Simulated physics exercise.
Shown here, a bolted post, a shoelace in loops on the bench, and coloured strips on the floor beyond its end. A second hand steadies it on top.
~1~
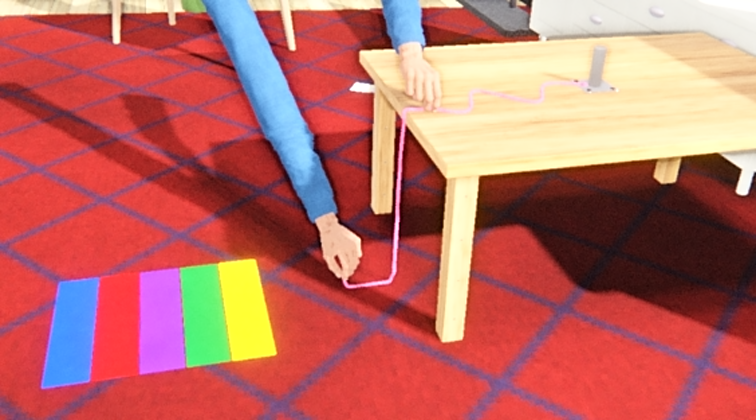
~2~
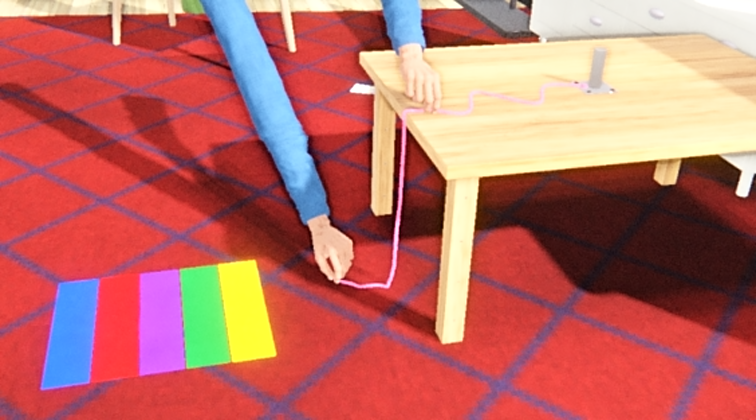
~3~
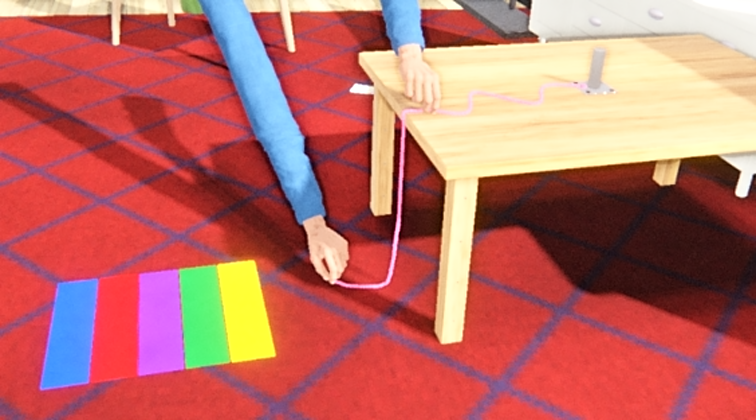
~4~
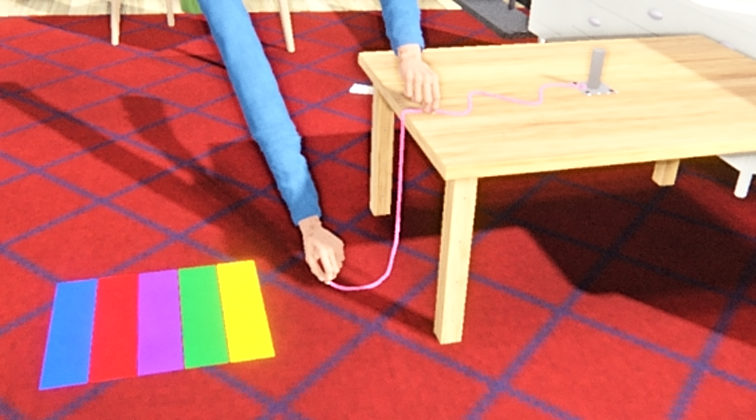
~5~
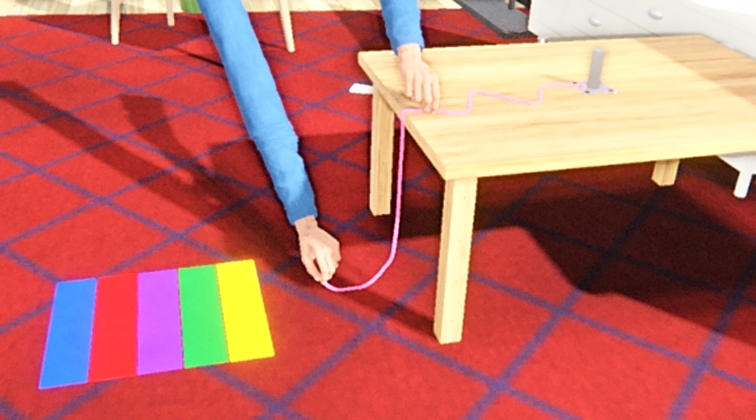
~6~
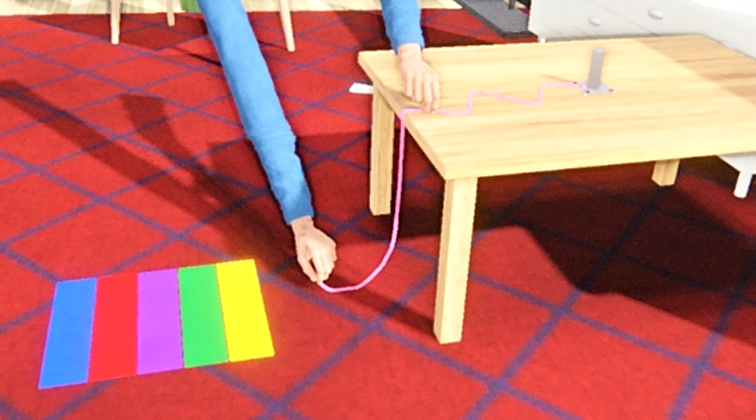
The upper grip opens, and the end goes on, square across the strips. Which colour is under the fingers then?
It halts on the red strip.
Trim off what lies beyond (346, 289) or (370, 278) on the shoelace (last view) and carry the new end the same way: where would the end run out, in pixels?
Near (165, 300) and (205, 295).
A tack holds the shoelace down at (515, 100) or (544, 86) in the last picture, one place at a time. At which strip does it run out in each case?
In that order: Purple; red.
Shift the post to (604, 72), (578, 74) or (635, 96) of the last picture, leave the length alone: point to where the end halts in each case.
Try by try, around (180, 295), (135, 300) and (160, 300).
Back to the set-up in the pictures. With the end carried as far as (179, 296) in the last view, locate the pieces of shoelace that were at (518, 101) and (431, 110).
At (484, 99), then (384, 159).
Soon after, end near (179, 296); over green.
After that, end near (140, 301); over purple.
At the stop, end near (117, 304); over red. Over red.
